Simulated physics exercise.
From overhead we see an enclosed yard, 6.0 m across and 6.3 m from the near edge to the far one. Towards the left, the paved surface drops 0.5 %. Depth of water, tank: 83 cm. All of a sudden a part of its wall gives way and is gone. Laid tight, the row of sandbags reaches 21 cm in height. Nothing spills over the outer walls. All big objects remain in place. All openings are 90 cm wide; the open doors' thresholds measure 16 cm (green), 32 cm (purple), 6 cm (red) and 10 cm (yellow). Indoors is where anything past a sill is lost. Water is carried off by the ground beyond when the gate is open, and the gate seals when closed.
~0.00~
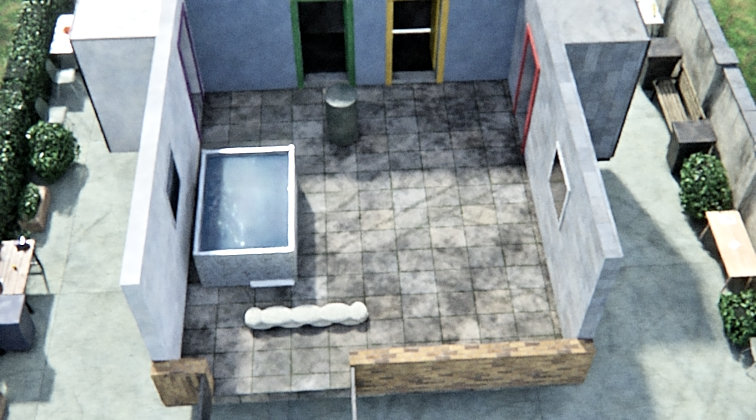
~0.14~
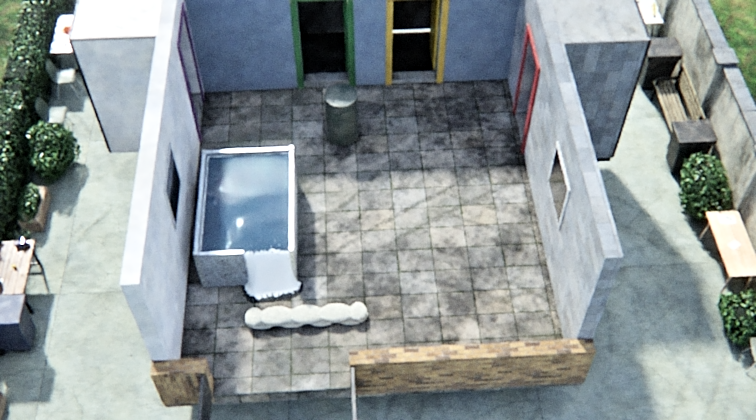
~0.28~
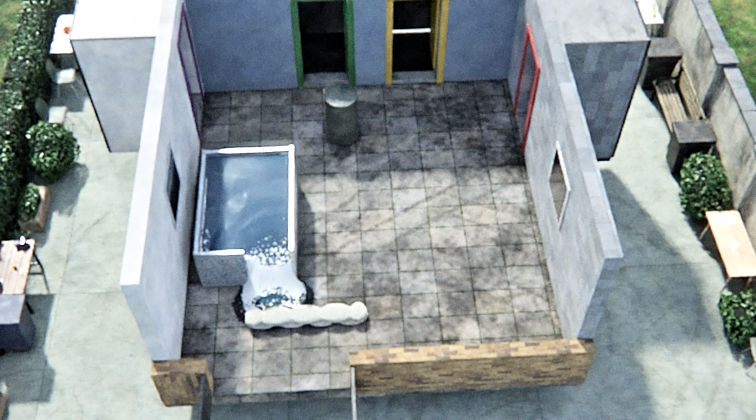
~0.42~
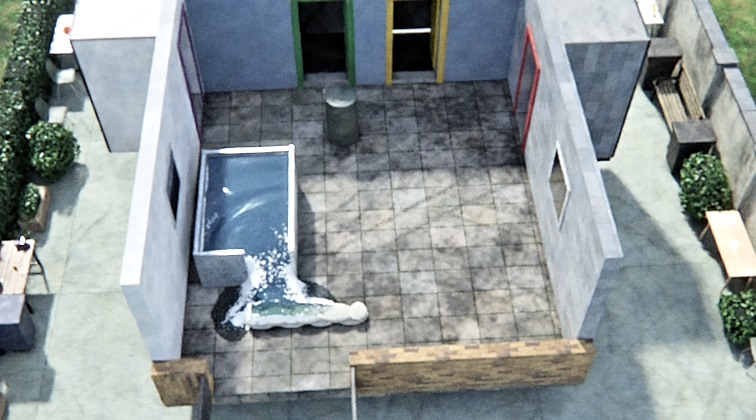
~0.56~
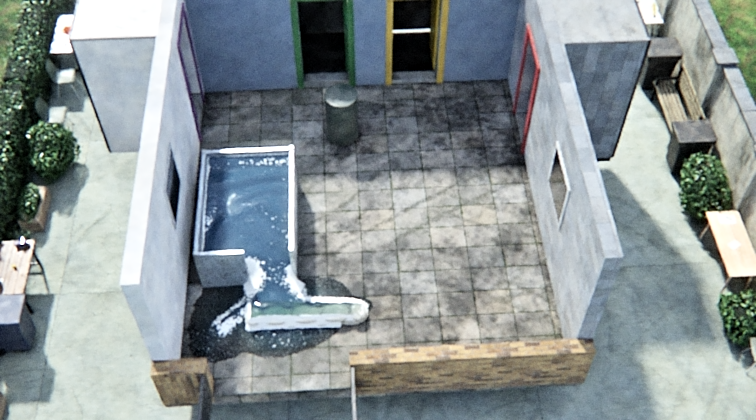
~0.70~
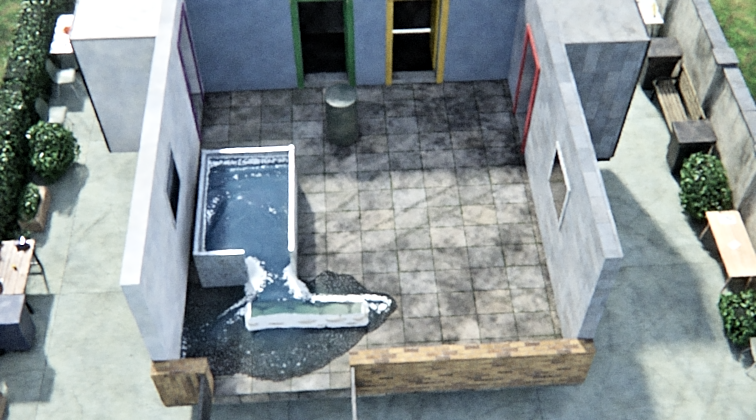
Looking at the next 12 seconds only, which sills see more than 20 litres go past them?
Over those seconds, the green door sees 20 litres or less; the purple door sees 20 litres or less; the red door sees 20 litres or less; the yellow door sees 20 litres or less.
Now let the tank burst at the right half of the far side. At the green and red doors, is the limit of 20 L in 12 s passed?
Short answer, against that limit: Green overshoots, red overshoots.
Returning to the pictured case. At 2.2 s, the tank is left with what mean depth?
Average depth: About 46 cm.
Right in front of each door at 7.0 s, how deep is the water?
In cm: Green 2, purple 2, red 4, yellow 5.
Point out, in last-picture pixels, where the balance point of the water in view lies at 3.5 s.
I'd put it close to (299, 262).
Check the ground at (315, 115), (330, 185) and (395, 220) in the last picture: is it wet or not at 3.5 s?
Point 1: Unreached; point 2: Unreached; point 3: Reached.
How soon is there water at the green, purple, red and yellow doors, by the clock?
So, green at 6.0 s, then purple at 3.6 s, red at 3.4 s, and yellow at 6.0 s.
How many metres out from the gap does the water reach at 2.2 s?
About 4.8 m out.
After 1.4 s water covers 25 % of the floor and is deepest (48 cm) near (274, 307); green door not reached, purple door not reached, red door not reached, yellow door not reached.
After 2.2 s water covers 45 % of the floor and is deepest (42 cm) near (274, 307); green door not reached, purple door not reached, red door not reached, yellow door not reached.
After 3.5 s water covers 50 % of the floor and is deepest (34 cm) near (274, 307); green door not reached, purple door not reached, red door 2 cm at the sill, 0 L in, yellow door not reached.
After 7.0 s water covers 75 % of the floor and is deepest (18 cm) near (274, 307); green door 2 cm at the sill, 0 L in, purple door 2 cm at the sill, 0 L in, red door 4 cm at the sill, 0 L in, yellow door 5 cm at the sill, 0 L in.
After 12.0 s water covers 95 % of the floor and is deepest (9 cm) near (263, 308); green door 6 cm at the sill, 0 L in, purple door 5 cm at the sill, 0 L in, red door 5 cm at the sill, 0 L in, yellow door 7 cm at the sill, 0 L in.
